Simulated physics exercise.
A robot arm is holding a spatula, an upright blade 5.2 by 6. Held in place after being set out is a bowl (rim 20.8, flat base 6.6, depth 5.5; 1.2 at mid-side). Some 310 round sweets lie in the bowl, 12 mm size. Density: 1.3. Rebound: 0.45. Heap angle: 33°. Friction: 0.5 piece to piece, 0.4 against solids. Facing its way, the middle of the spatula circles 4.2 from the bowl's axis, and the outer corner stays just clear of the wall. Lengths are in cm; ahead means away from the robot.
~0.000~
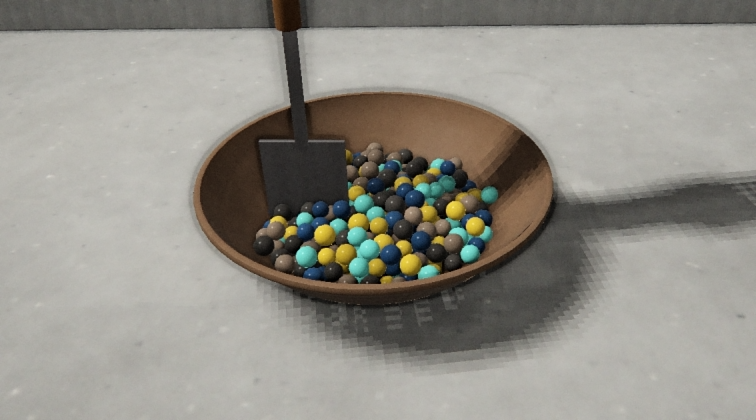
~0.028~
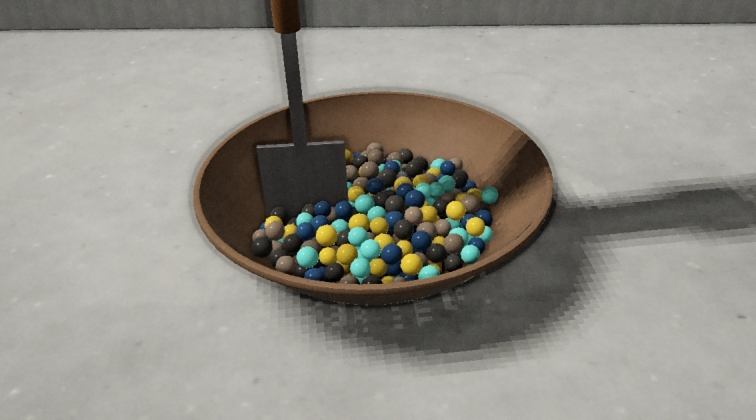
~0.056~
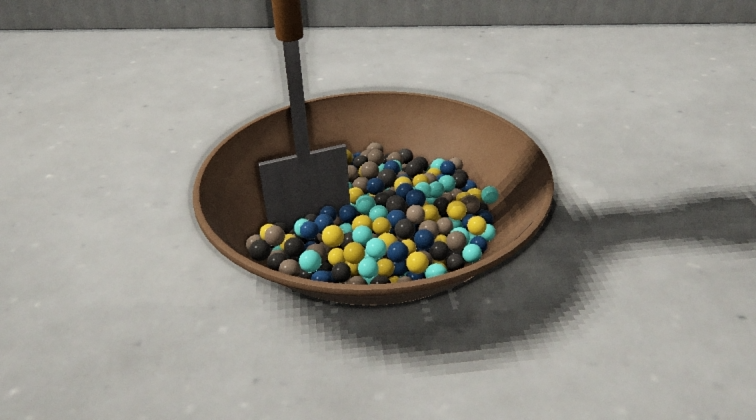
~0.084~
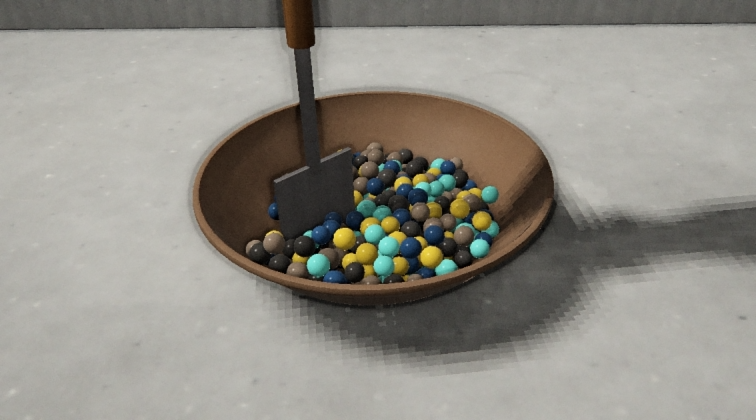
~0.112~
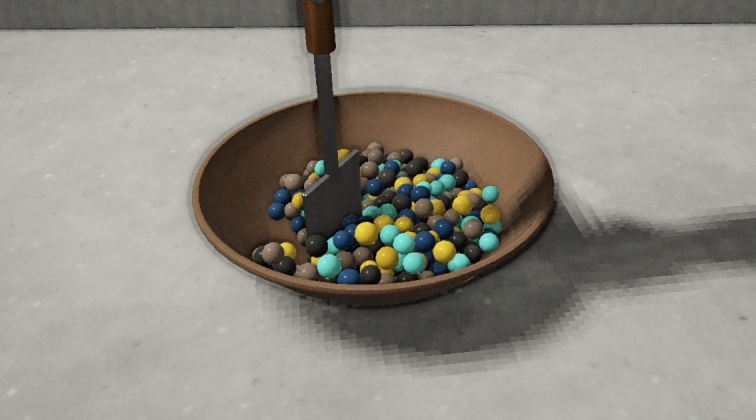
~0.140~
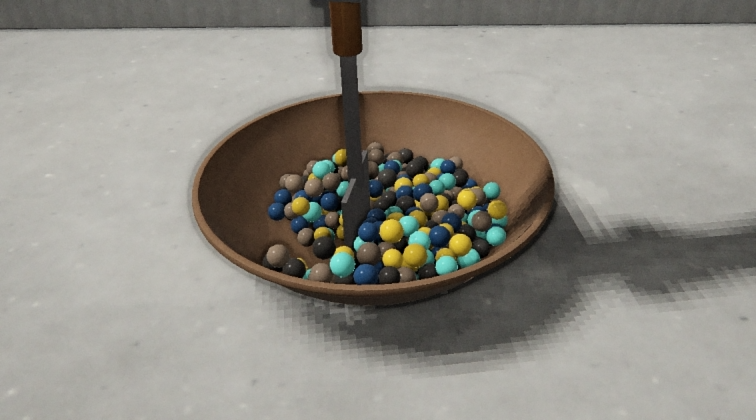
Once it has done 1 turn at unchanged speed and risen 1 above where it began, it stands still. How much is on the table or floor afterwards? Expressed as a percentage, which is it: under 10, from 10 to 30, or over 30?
The percentage is from 10 to 30.
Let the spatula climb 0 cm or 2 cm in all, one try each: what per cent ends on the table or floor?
Estimates: 20 % then 15 %.
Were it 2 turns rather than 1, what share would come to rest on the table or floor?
About 25 per cent.
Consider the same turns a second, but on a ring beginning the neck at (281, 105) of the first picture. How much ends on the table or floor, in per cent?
Table or floor share: Near 20 %.
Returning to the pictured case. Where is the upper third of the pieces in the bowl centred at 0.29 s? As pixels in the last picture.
I'd put it at around (477, 161).
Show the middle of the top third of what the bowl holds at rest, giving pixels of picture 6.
Near (297, 224).
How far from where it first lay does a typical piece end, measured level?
I'd put it at roughly 7 centimetres.
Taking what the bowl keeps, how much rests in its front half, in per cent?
About 55 per cent.
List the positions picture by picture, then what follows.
In the first frame, spatula neck at (299, 118), 0° round; upper third of the load around (376, 202), from x 265 to 490, top at y 150; 308 in the bowl.
In the second frame, spatula neck at (298, 121), 7° round; upper third of the load around (370, 205), from x 260 to 490, top at y 150.
In the third frame, spatula neck at (301, 131), 25° round; upper third of the load around (370, 207), from x 255 to 490, top at y 150.
In the fourth frame, spatula neck at (311, 141), 44° round; upper third of the load around (373, 221), from x 255 to 490, top at y 150.
In the fifth frame, spatula neck at (330, 147), 63° round; upper third of the load around (385, 233), from x 265 to 490, top at y 150.
In the sixth frame, spatula neck at (354, 151), 82° round; upper third of the load around (396, 233), from x 275 to 500, top at y 150; 308 in the bowl.
By 0.29 s, 188° round, highest piece 9 above the table; 295 in the bowl, 2 on the table or floor, 11 in flight or on the tool.
By 0.45 s, 293° round, highest piece 8 above the table; 274 in the bowl, 23 on the table or floor, 11 in flight or on the tool.
By 0.73 s, 0° round, highest piece 5 above the table; 258 in the bowl, 50 on the table or floor.
By 1.43 s, 0° round, highest piece 5 above the table; 258 in the bowl, 50 on the table or floor.
Final count, 258 in the bowl, 50 on the table or floor. That is 16 % on the table or floor.
